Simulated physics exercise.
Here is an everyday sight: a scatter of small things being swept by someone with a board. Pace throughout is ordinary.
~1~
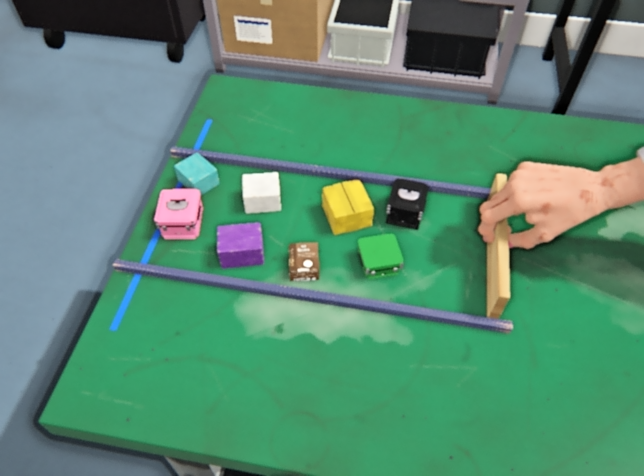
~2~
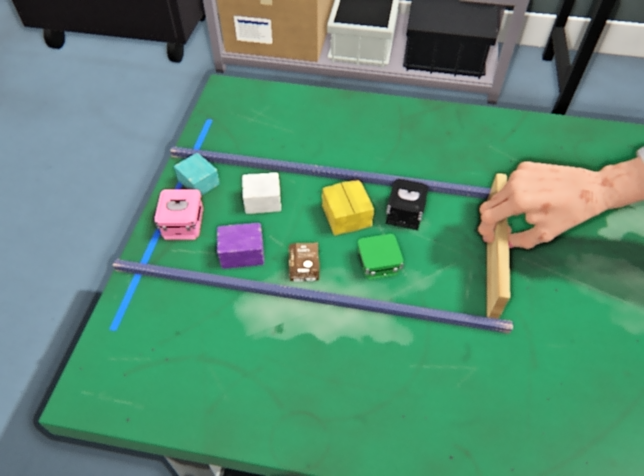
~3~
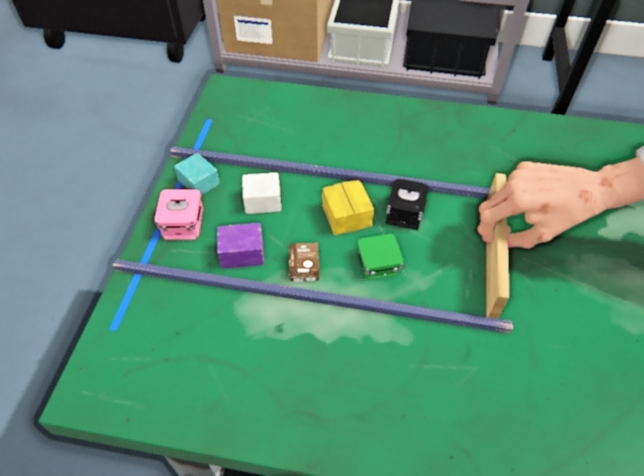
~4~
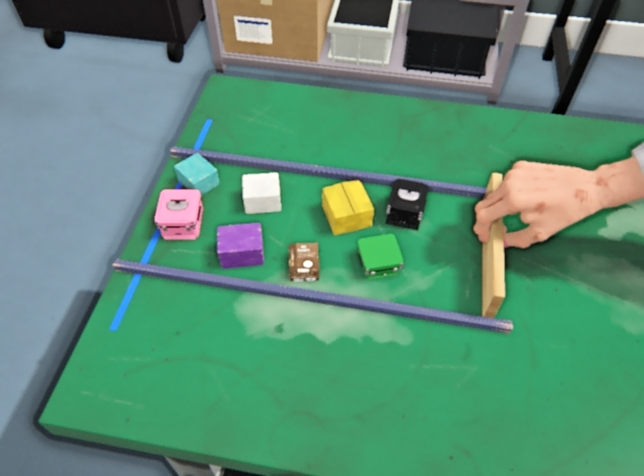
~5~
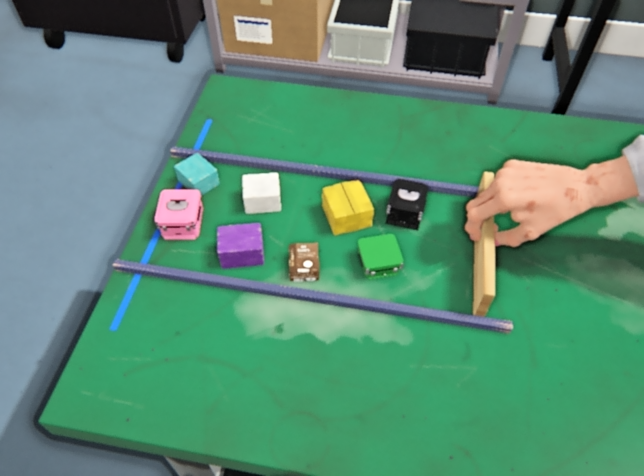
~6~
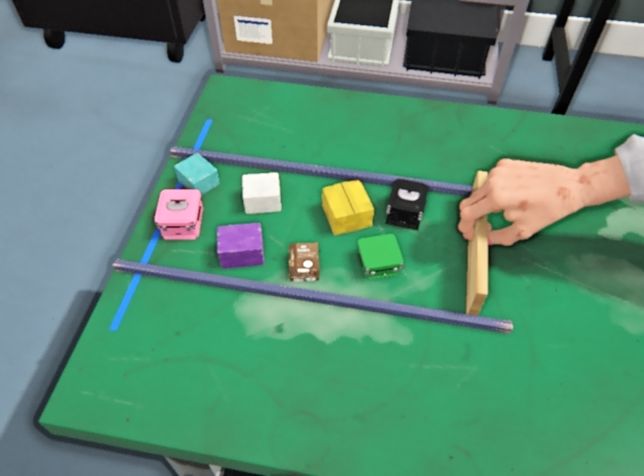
To begin with, a hand holds a wooden board upright at the right end of two rods on a green table, with eight small colourful blocks and cases scattered between them. The hand then slides the board slightly left, while the scattered objects stay still.
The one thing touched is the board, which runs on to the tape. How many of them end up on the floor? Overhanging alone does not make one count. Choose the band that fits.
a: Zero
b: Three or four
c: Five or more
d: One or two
The answer is c.
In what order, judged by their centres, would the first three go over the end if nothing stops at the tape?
Earliest first - the turquoise block, the white block, the pink case.
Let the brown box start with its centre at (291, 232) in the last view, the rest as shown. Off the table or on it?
From there it is lost.
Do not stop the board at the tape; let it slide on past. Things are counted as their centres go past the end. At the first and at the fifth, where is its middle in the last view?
About (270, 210), then about (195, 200).
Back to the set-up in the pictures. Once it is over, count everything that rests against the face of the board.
Number: 3.
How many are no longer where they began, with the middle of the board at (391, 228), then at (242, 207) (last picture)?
Well, it's 3 at the first one and 8 at the second.
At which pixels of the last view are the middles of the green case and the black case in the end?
Taking them in turn, first comes (144, 215), then (163, 171).
Early on, none off yet; turquoise block at rest near (197, 175); pink case at rest near (180, 214); purple block at rest near (241, 246).
Finally, the number that fall off is five or more; lost, yellow box, white block, purple block, pink case and turquoise block.
